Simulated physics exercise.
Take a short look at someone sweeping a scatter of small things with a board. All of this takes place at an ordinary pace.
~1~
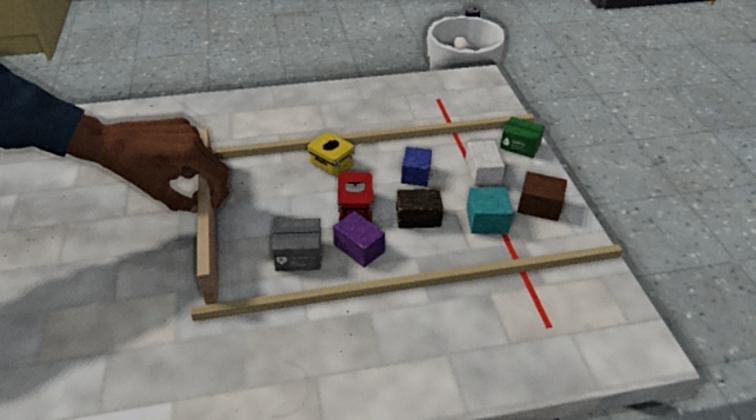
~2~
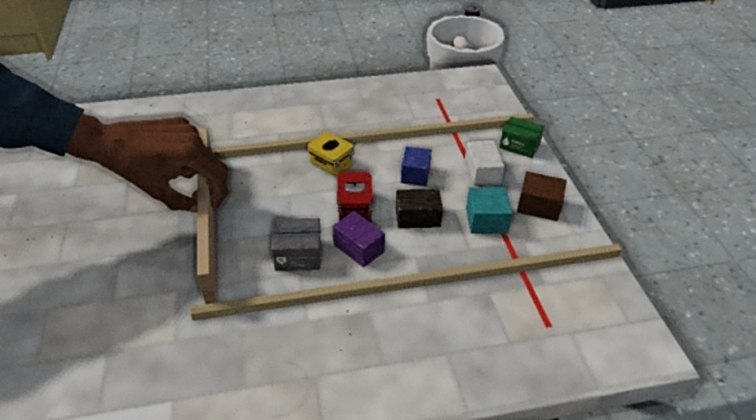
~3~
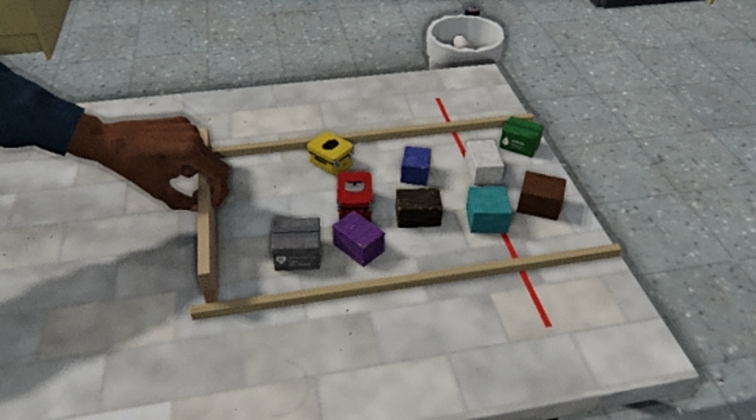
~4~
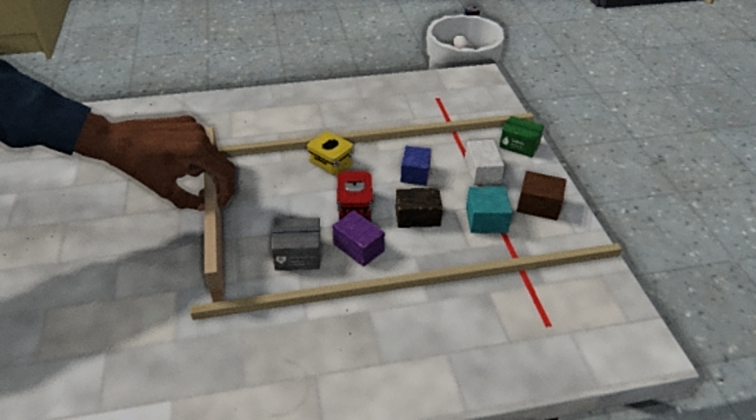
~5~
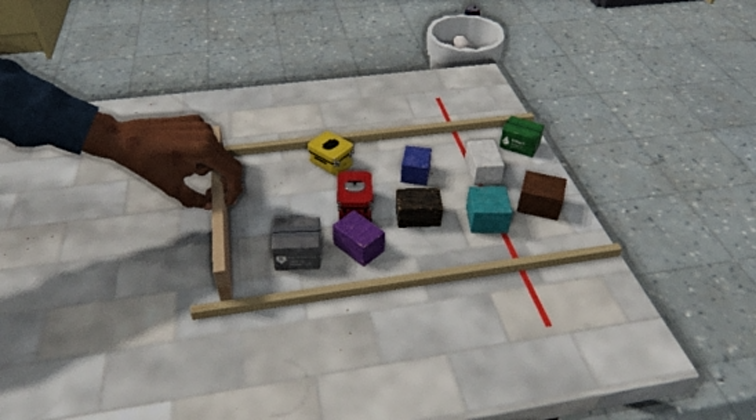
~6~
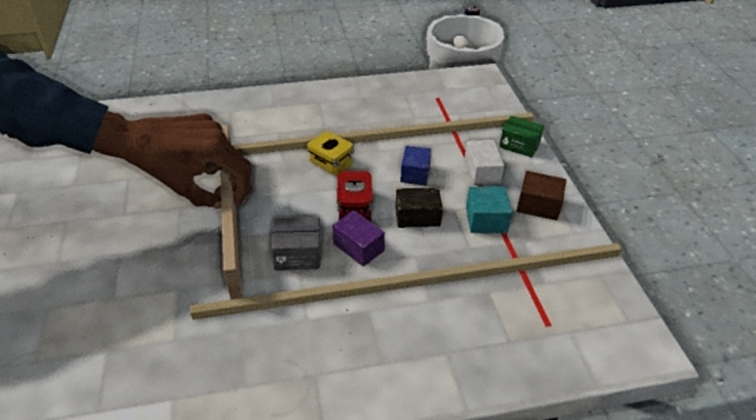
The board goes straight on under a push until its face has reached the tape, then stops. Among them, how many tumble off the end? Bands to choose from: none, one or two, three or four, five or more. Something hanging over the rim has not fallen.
Final answer: One or two.
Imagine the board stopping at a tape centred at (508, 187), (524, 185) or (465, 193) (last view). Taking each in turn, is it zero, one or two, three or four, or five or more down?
First just one or two, next five or more, finally 1 or 2.
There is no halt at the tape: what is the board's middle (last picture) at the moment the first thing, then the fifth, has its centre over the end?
Around (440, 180); afterwards around (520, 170).
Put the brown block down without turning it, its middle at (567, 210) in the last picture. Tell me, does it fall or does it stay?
From that start, the object then does not stay.
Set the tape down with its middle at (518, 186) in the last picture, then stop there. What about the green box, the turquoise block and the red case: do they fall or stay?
The green box survives, the turquoise block drops off, the red case is kept.
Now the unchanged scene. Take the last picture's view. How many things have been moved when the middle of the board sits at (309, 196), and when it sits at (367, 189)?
I make it 2 at the first spot and 5 at the other.
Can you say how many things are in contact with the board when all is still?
I count 3 of them.
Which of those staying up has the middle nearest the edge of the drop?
Nearest once everything settles: Turquoise block.
Early on, none off yet; green box at rest near (521, 137); brown block at rest near (542, 195); white block at rest near (484, 162).
A while later, none off yet; green box at rest near (521, 137); brown block moving near (550, 195); white block at rest near (484, 162).
Finally, the number that fall off is one or two; lost, brown block.
